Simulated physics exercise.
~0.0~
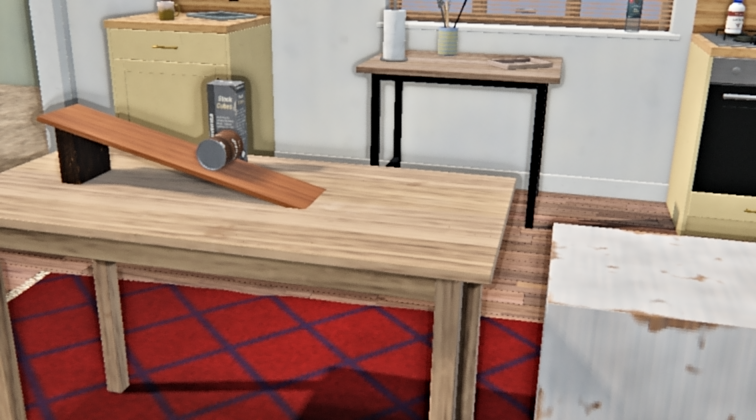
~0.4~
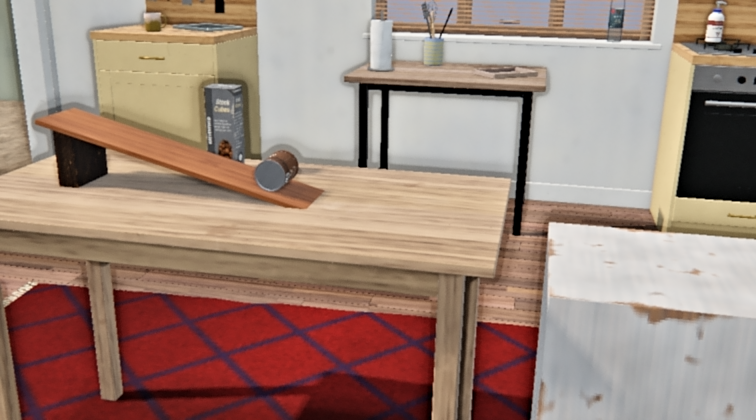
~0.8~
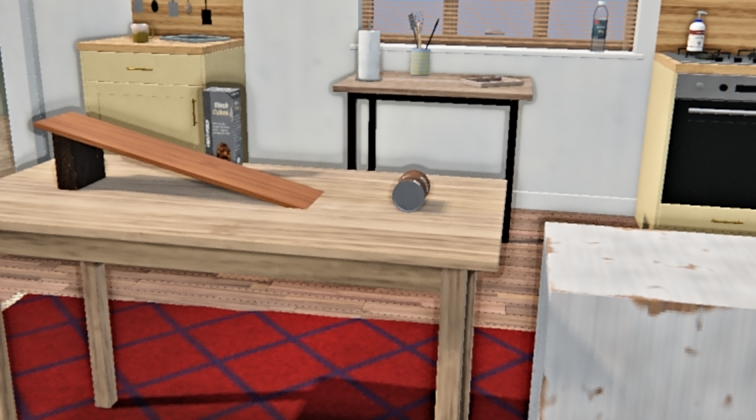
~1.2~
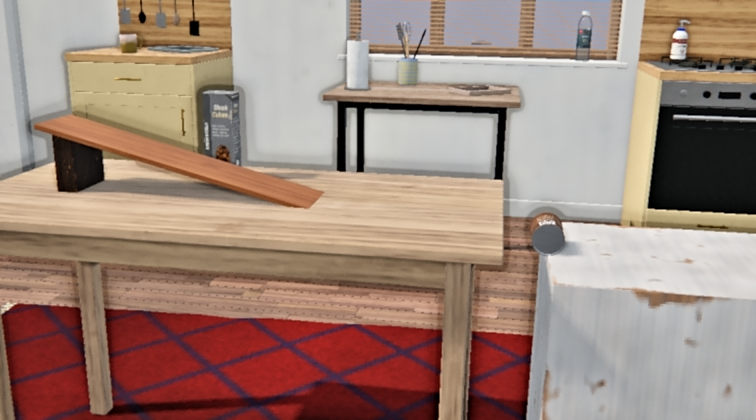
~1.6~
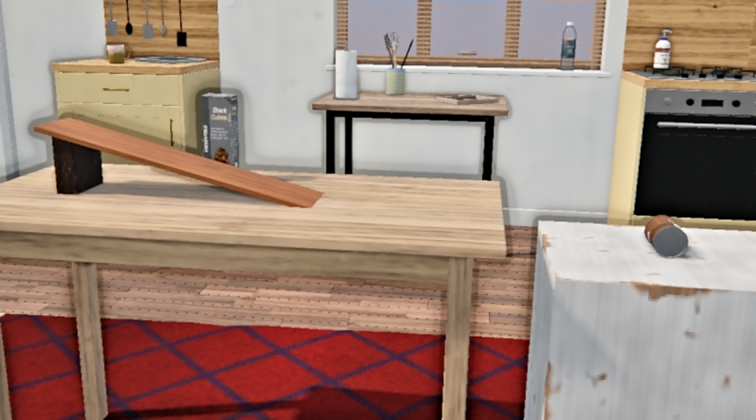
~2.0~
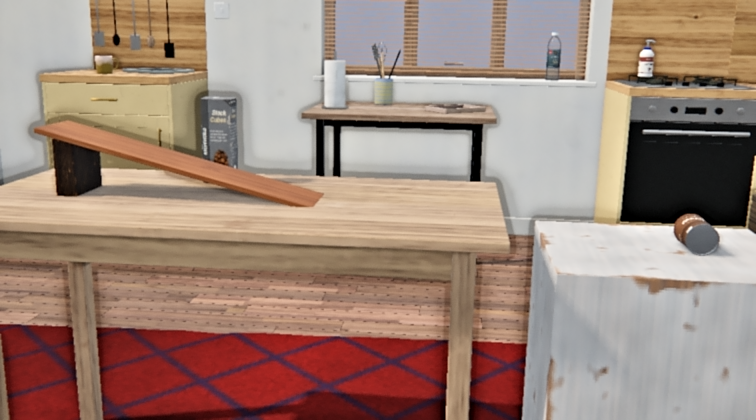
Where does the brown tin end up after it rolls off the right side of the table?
It gets beyond the gap and ends up on its side on the lower white top.
